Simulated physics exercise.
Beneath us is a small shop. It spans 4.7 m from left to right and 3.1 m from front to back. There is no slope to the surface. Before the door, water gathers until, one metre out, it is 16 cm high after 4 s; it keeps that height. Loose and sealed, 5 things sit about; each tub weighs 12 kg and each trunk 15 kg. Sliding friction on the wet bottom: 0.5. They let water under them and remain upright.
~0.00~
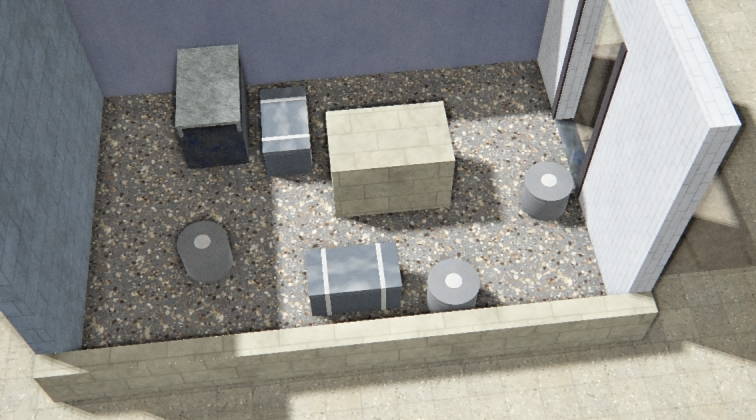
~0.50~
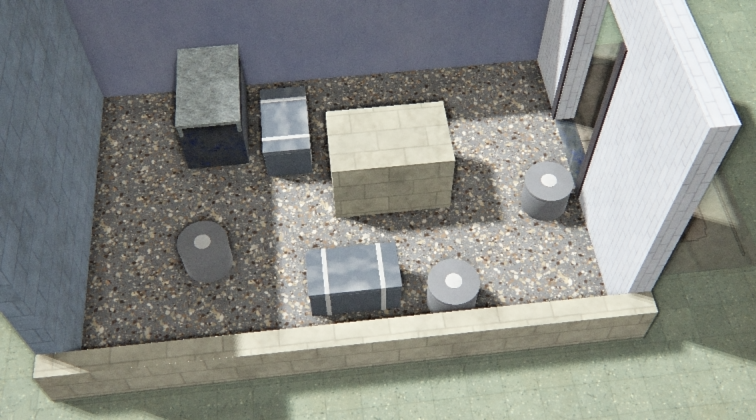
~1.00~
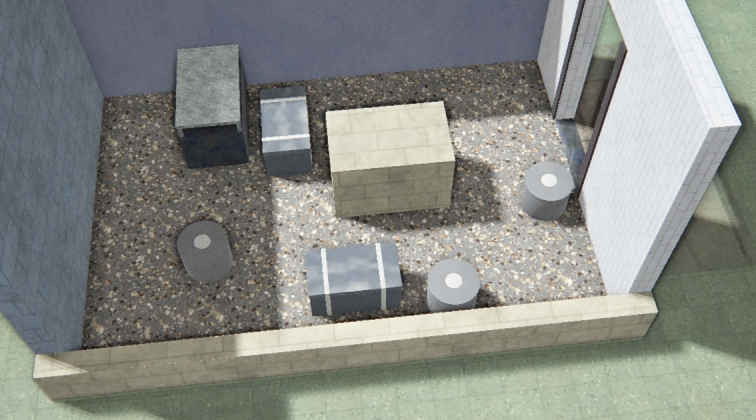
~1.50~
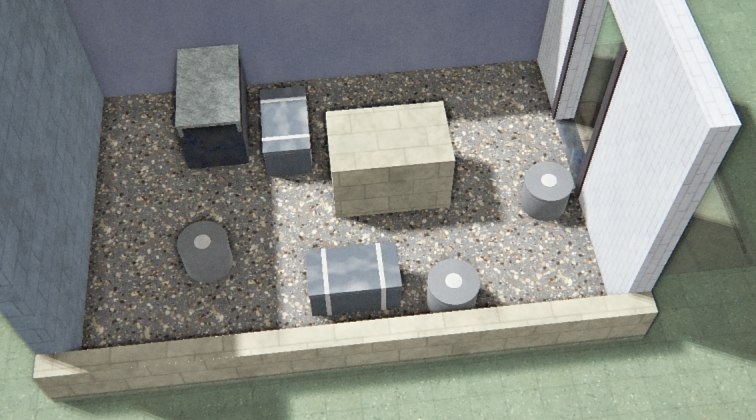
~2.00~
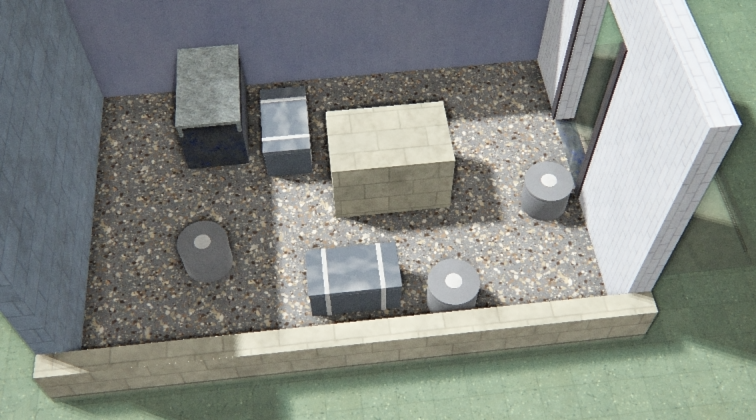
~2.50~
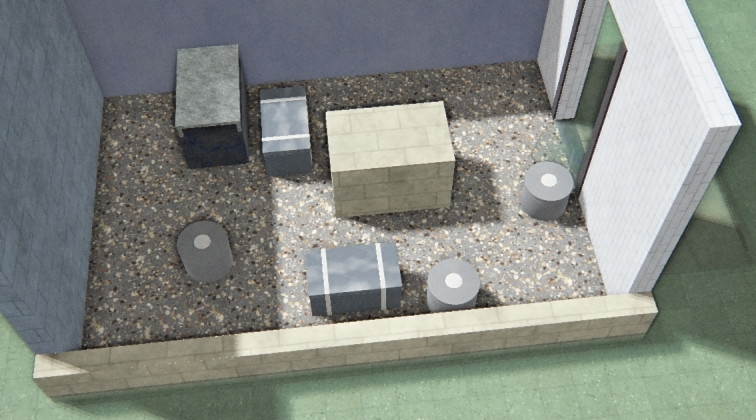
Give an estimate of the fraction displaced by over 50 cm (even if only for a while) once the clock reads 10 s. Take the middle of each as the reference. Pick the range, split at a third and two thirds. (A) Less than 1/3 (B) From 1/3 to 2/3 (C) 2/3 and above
The answer is A.
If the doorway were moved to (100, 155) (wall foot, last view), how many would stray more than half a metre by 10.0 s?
That would give 0.
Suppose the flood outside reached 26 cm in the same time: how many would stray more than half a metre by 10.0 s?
So the tally would be 4.
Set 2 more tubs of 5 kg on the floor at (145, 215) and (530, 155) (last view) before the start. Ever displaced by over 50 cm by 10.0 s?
In that order: Within the mark, beyond the mark.
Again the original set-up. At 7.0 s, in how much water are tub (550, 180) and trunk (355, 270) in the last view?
I'd put it at 4 cm and 1 cm respectively.
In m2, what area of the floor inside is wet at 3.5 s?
Near 1.5 m2 in all.
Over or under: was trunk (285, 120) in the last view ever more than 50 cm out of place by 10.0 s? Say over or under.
The answer is a bigger shift.
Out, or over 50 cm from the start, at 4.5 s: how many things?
The number by then is 0.
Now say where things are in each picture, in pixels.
The first frame shows a tub at (549, 181) rests on the ground; a tub at (454, 281) rests on the ground; 0.0 m2 under water; 0 of 5 have shifted.
The second frame shows a tub at (549, 181), on the bottom; a tub at (454, 281) rests on the ground; 0.0 m2 under water; 0 of 5 have shifted.
The third frame shows a tub at (549, 181), on the bottom; a tub at (454, 281) rests on the ground; 0.0 m2 under water; 0 of 5 have shifted.
The fourth frame shows a tub at (549, 181) rests on the ground; a tub at (454, 281) rests on the ground; 0.0 m2 under water; 0 of 5 have shifted.
The fifth frame shows a tub at (549, 181), on the bottom; a tub at (454, 281) rests on the ground; 0.0 m2 under water; 0 of 5 have shifted.
The sixth frame shows a tub at (549, 181) rests on the ground; a tub at (454, 281) rests on the ground; water covers 0.2 m2; 0 of 5 have shifted.
After 3.5 s 0 of 5 are over 50 cm from their spots; 0 afloat.
After 4.5 s 0 of 5 are over 50 cm from their spots; 0 afloat.
After 7.0 s 0 of 5 are over 50 cm from their spots; 0 afloat.
After 10.0 s 1 of 5 are over 50 cm from their spots, and 1 have been at some point; 2 afloat.
